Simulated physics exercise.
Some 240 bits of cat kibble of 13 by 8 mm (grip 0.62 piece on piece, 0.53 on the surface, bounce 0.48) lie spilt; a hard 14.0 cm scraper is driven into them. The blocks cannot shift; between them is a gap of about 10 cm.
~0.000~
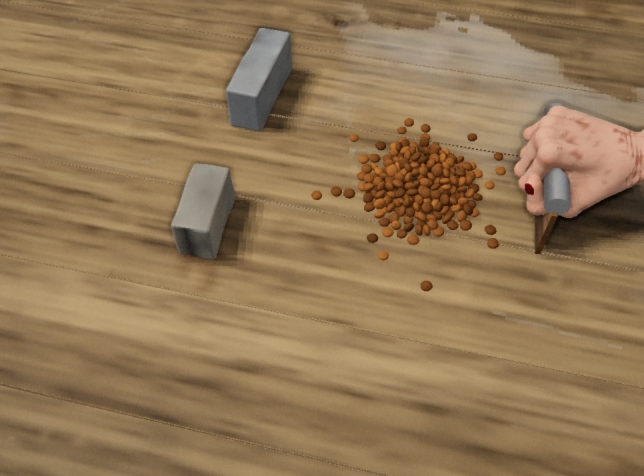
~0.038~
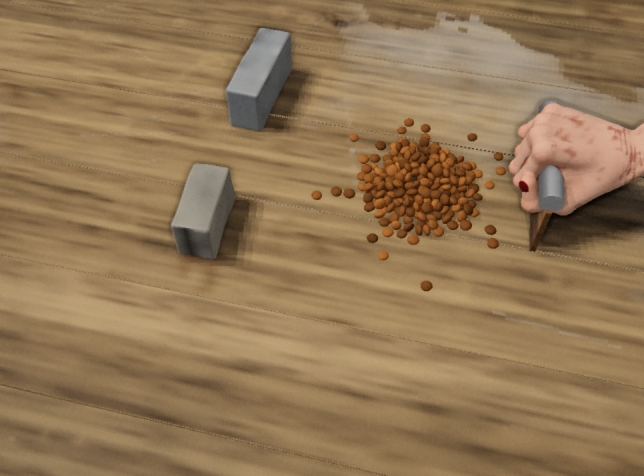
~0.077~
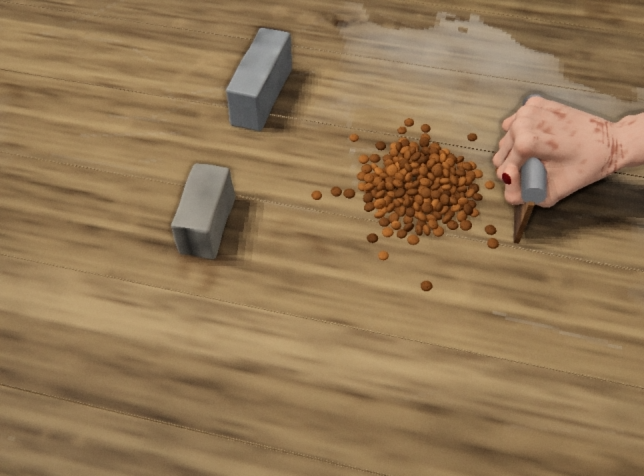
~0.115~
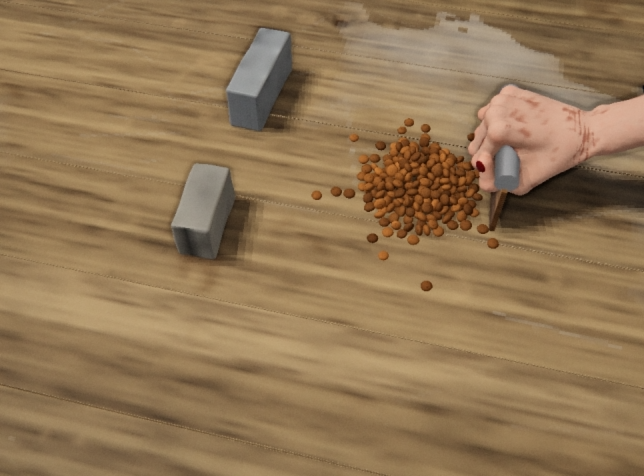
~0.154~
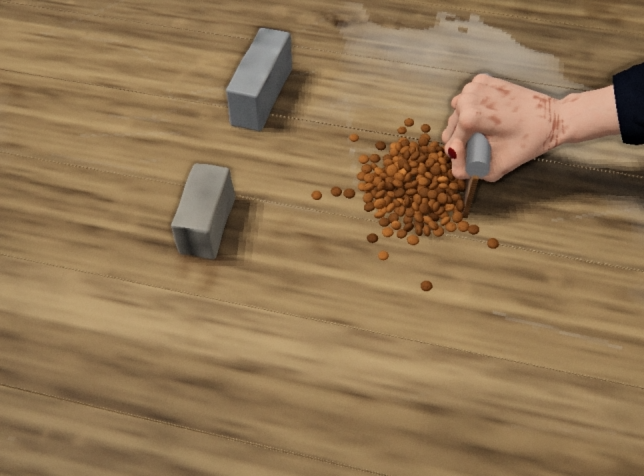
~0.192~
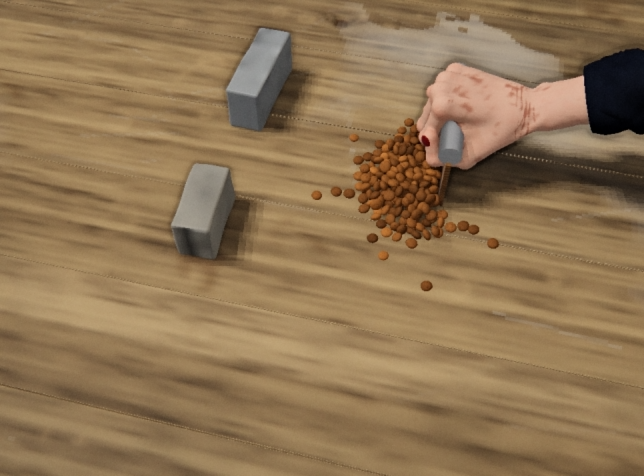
A hand slides a scraper leftward into a pile of brown kibble, pushing pieces together.
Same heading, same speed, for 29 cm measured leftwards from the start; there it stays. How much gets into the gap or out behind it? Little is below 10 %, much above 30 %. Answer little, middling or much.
In or through the gap: Little.
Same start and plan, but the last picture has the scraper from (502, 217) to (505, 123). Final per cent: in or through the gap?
Through 20.
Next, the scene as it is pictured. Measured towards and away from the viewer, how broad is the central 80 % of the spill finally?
Some 18 cm.
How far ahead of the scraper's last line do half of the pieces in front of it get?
Some 2 cm.
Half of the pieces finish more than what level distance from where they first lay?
About 12 cm.
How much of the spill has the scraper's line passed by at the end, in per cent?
Some 55 per cent.
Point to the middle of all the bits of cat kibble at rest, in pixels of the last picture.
At about (295, 162).
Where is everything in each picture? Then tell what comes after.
Scraper from (551, 220) to (550, 126); moved 0.0 cm; pieces shifted so far, 0; middle of the spill at (424, 171); block at (201, 195); block at (259, 60), in the first frame.
Scraper from (546, 218) to (545, 124); moved 0.6 cm; pieces shifted so far, 0; middle of the spill at (424, 171), in the second frame.
Scraper from (529, 209) to (529, 117); moved 2.4 cm; pieces shifted so far, 0; middle of the spill at (424, 171), in the third frame.
Scraper from (502, 197) to (506, 107); moved 5.3 cm; pieces shifted so far, 4; middle of the spill at (424, 171), in the fourth frame.
Scraper from (474, 184) to (480, 96); moved 8.4 cm; pieces shifted so far, 66; middle of the spill at (422, 171), in the fifth frame.
Scraper from (447, 171) to (456, 86); moved 11.5 cm; pieces shifted so far, 220; middle of the spill at (413, 163); block at (201, 195); block at (259, 60). Its speed is about 0.81 m/s, heading 21 degrees away from the viewer, in the sixth frame.
Then, at 0.36 s, scraper 25 cm from its start, spill 19 cm wide; held up before the blocks 100 %.
After 0.53 s, scraper 31 cm from its start, spill 22 cm wide; in or through the gap 5 %, round the far block 5 %, held up before the blocks 95 %.
After 0.68 s, scraper 31 cm from its start, spill 22 cm wide; in or through the gap 5 %, round the far block 5 %, held up before the blocks 90 %.
At rest (1.0 s), in or through the gap 5 %, round the near block 0 %, round the far block 5 %, held up before the blocks 90 %.
